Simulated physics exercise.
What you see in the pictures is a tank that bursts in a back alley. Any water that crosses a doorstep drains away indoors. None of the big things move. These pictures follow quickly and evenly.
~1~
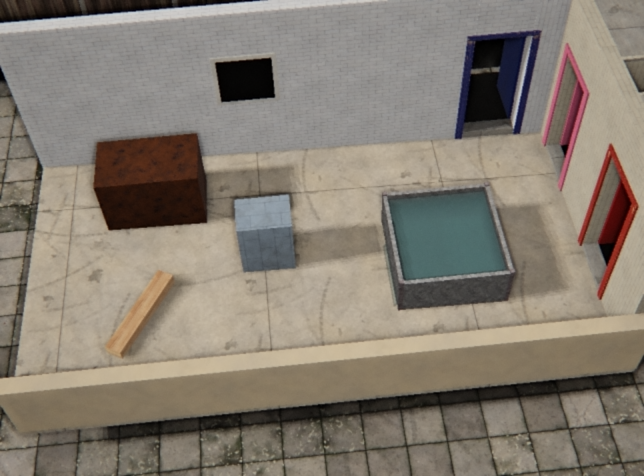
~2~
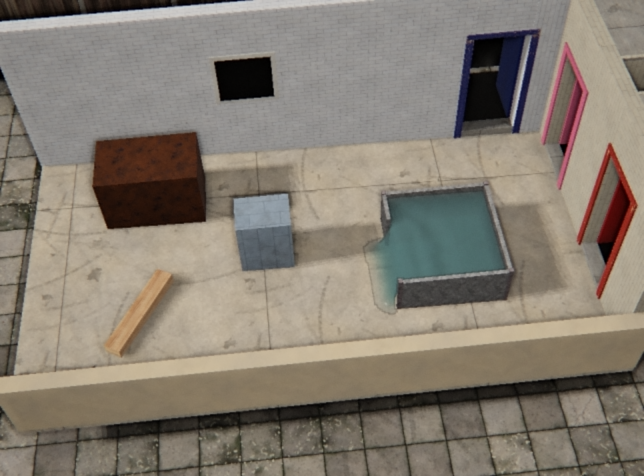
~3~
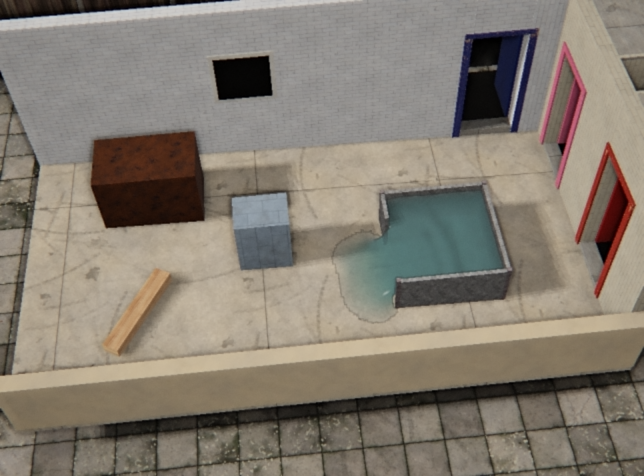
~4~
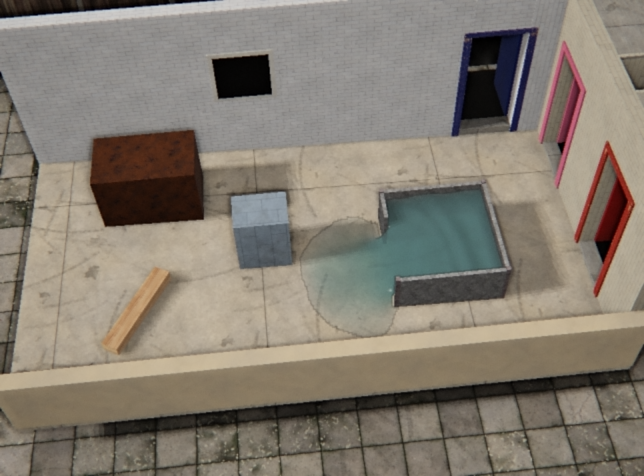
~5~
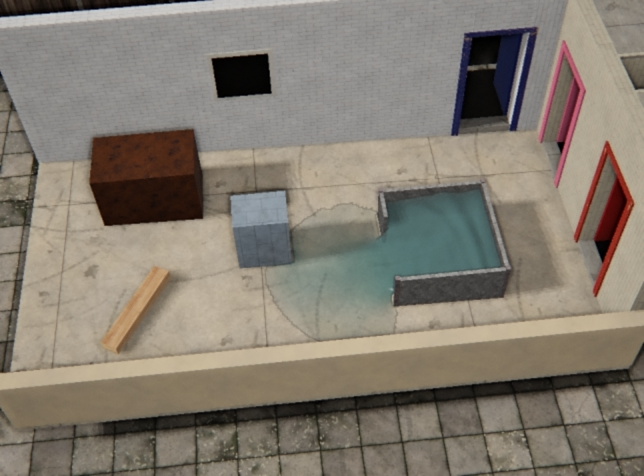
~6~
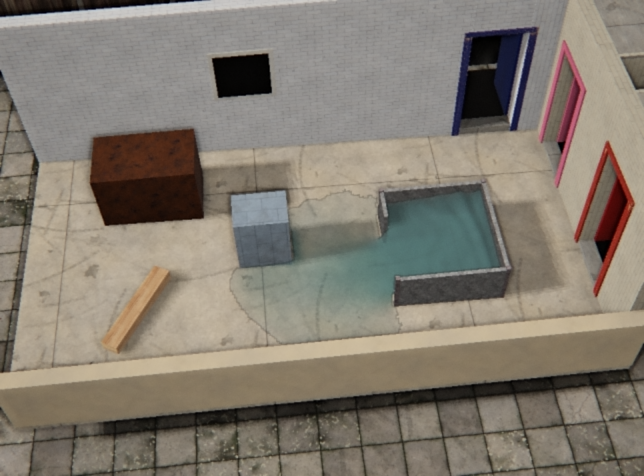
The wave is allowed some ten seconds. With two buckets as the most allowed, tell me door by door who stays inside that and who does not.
Here it is: The blue door stays inside it; the pink door does not; the red door stays inside it.
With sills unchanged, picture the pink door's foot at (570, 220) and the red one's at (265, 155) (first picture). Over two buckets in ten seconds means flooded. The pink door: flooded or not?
Note: Pink door keeps within limits.
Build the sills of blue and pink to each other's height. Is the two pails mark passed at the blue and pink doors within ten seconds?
Results - blue door fails to reach it, pink door fails to reach it.
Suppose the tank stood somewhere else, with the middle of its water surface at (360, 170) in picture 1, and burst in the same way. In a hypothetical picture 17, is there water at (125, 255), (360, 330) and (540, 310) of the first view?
Spot by spot, in the order asked: Swamped, swamped, untouched.
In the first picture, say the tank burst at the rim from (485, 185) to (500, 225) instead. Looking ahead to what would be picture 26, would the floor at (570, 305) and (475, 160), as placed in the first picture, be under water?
The first spot is swamped, the second swamped.
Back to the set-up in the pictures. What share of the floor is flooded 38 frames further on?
The answer is around 70 per cent.
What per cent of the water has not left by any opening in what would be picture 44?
That comes to around 88 in a hundred.
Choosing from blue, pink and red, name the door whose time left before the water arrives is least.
It's the one in blue.
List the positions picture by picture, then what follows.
In the first picture, still water in the water tank at (446, 235).
In the second picture, the front is at (378, 244), out from the gap at (395, 267).
In the third picture, water pours out at (393, 268) and has run to (342, 249).
In the fourth picture, water pours out at (393, 267) and has run to (307, 256).
In the fifth picture, the front is at (272, 268), out from the gap at (392, 267).
In the sixth picture, water pours out at (392, 267) and has run to (238, 290).
A moment on, water covers 25 % of the floor; the blue door not reached, the pink door not reached, the red door not reached.
Next, water covers 35 % of the floor; the blue door not reached, the pink door not reached, the red door not reached.
Then, water covers 50 % of the floor; the blue door not reached, the pink door not reached, the red door not reached.
Later, water covers 70 % of the floor; the blue door wet at the sill, nothing in, the pink door wet at the sill, nothing in, the red door not reached.
In the end, water covers 75 % of the floor; the blue door wet at the sill, nothing in, the pink door over two buckets in, the red door under two buckets in.
